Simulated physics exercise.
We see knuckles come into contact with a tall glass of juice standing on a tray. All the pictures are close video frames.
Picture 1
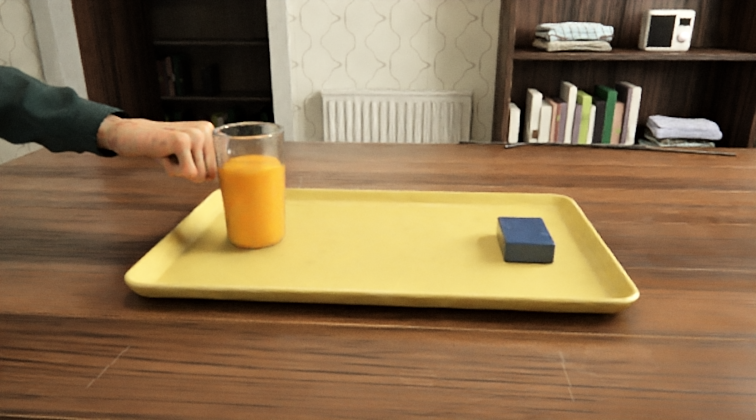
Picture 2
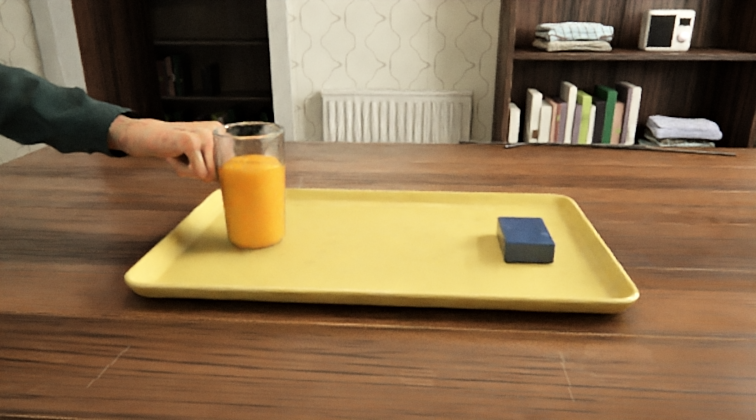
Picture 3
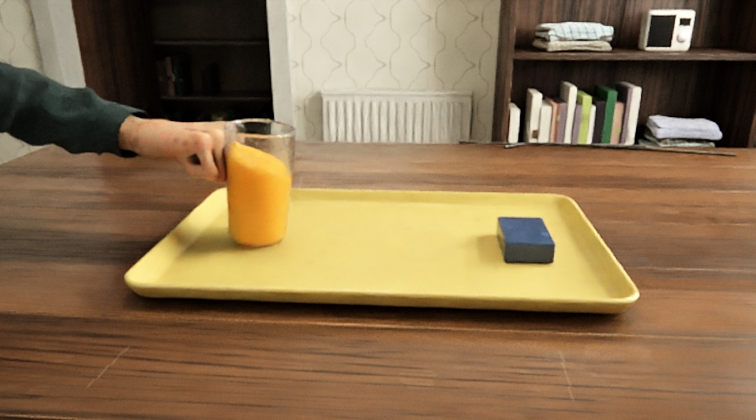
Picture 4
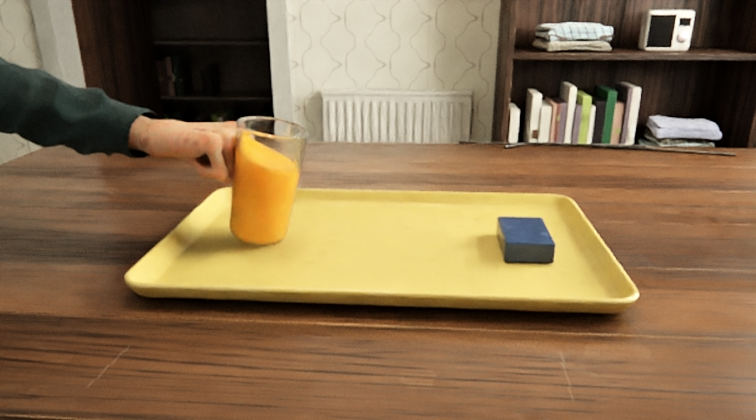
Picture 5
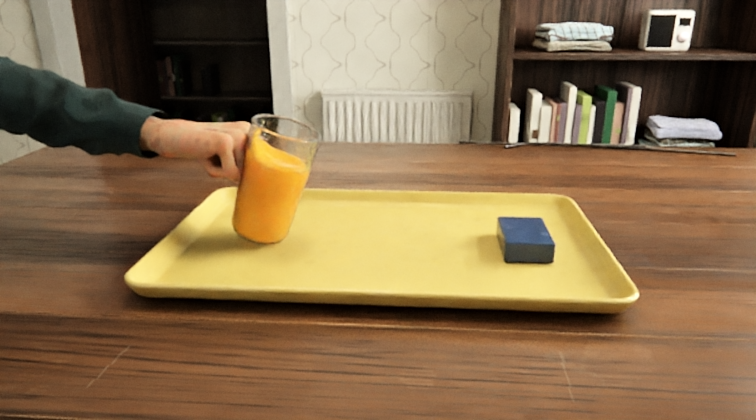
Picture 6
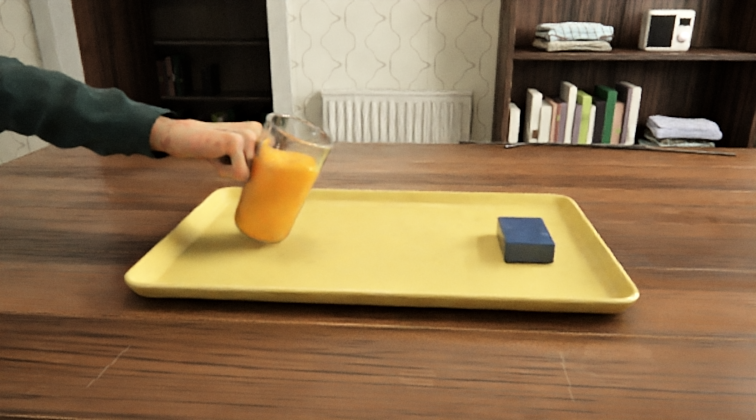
A tall clear glass of orange juice stands at the left of a yellow tray on a dark wooden table, seen from the front and slightly above by a still camera. A small dark blue block sits at the tray's right, with bookshelves and a white radiator behind. Knuckles of a green-sleeved arm push the glass's upper left side, leaning it rightward as the juice shifts inside.
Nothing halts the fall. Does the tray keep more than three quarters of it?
The liquid that escapes the tray is less than a quarter of it.
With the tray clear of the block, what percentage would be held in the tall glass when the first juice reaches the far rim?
About 45 percent.
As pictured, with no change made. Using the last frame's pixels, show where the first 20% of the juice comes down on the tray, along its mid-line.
I'd point to somewhere close to pixel (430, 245).
A moment on, the tall glass is falling and 99 per cent is in the glass, 0 on the tray and 1 above or beyond its rim.
Next, the tall glass lies on its side and 67 per cent is in the glass, 18 on the tray and 16 above or beyond its rim.
Then the tall glass lies on its side and 37 per cent is in the glass, 47 on the tray and 16 above or beyond its rim.
Later the tall glass lies on its side and 20 per cent is in the glass, 67 on the tray and 13 above or beyond its rim.
In the end 90 per cent is held by tray and glass, 10 is off the tray.
